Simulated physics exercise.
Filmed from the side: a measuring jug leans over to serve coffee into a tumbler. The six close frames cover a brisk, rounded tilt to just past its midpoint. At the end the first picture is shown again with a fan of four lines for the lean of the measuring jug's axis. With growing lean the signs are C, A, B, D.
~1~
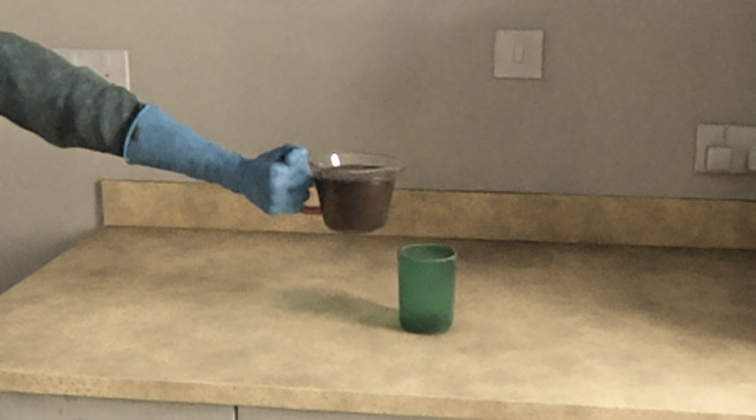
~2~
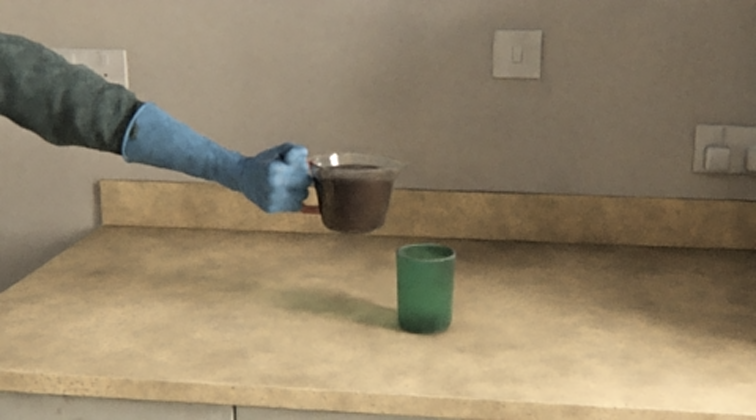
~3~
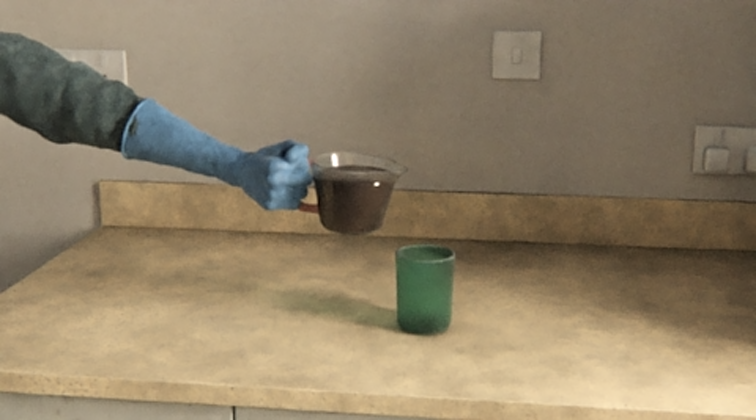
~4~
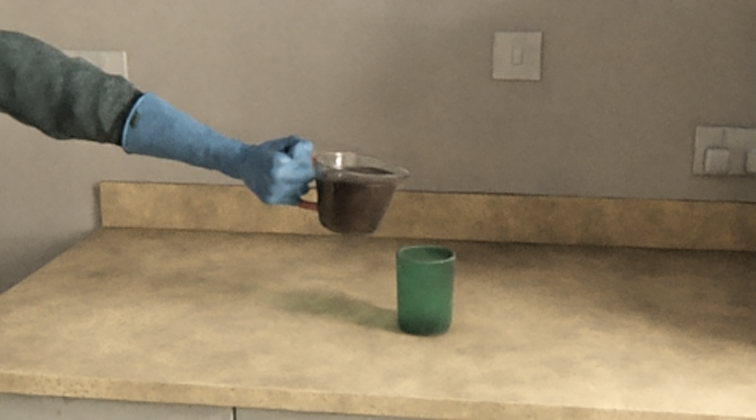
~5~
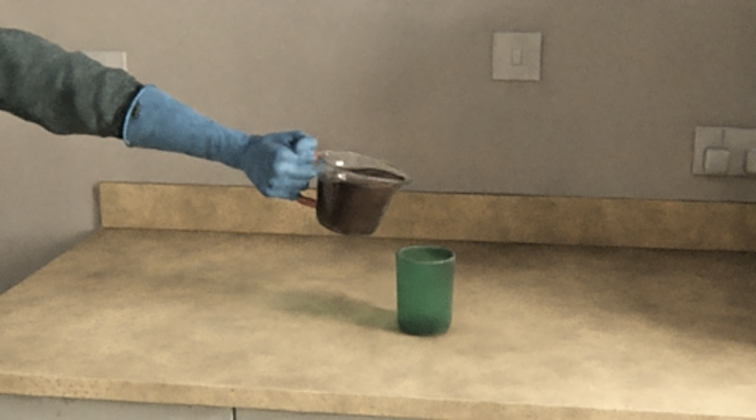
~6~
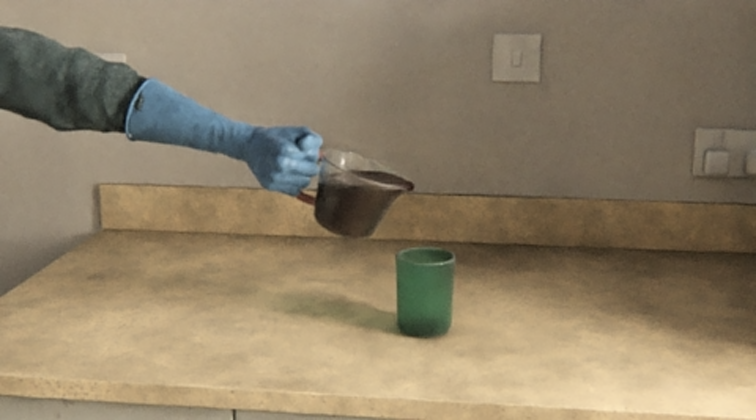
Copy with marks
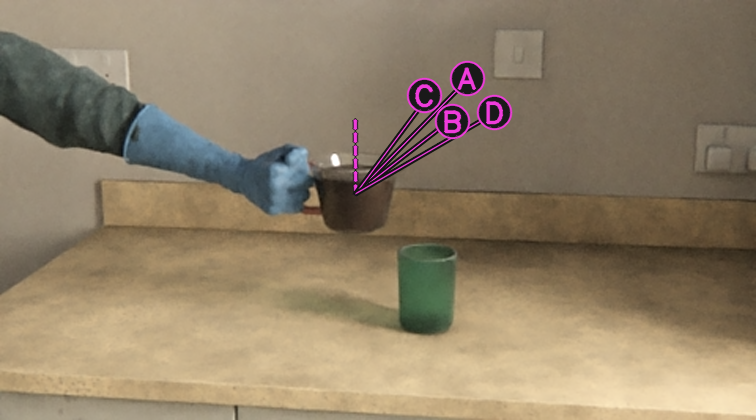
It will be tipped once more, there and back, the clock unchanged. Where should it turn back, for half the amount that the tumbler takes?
A is best.
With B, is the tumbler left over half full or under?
Over.
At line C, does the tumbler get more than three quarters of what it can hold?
No, it does not.
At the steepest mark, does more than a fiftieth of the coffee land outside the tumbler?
No, it does not.
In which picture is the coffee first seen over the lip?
Picture 6.
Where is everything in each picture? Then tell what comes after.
Upright, lip at (407, 165); rim of the tumbler round (427, 252); nothing has left yet.
Upright, lip at (406, 166); nothing has left yet.
Tipped about 4°, lip at (407, 170); nothing has left yet.
Tipped about 9°, lip at (410, 175); nothing has left yet.
Tipped about 14°, lip at (411, 181); nothing has left yet.
Tipped about 20°, lip at (412, 189); coffee is over the lip, down to (412, 189).
On the marked copy, A at (456, 91); B at (436, 130); C at (416, 111); D at (479, 121).
With A, the tumbler ends with about 47 % of what it can hold.
With B, the tumbler ends with about 64 % of what it can hold.
With C, the tumbler ends with about 33 % of what it can hold.
With D, the tumbler ends with about 81 % of what it can hold.
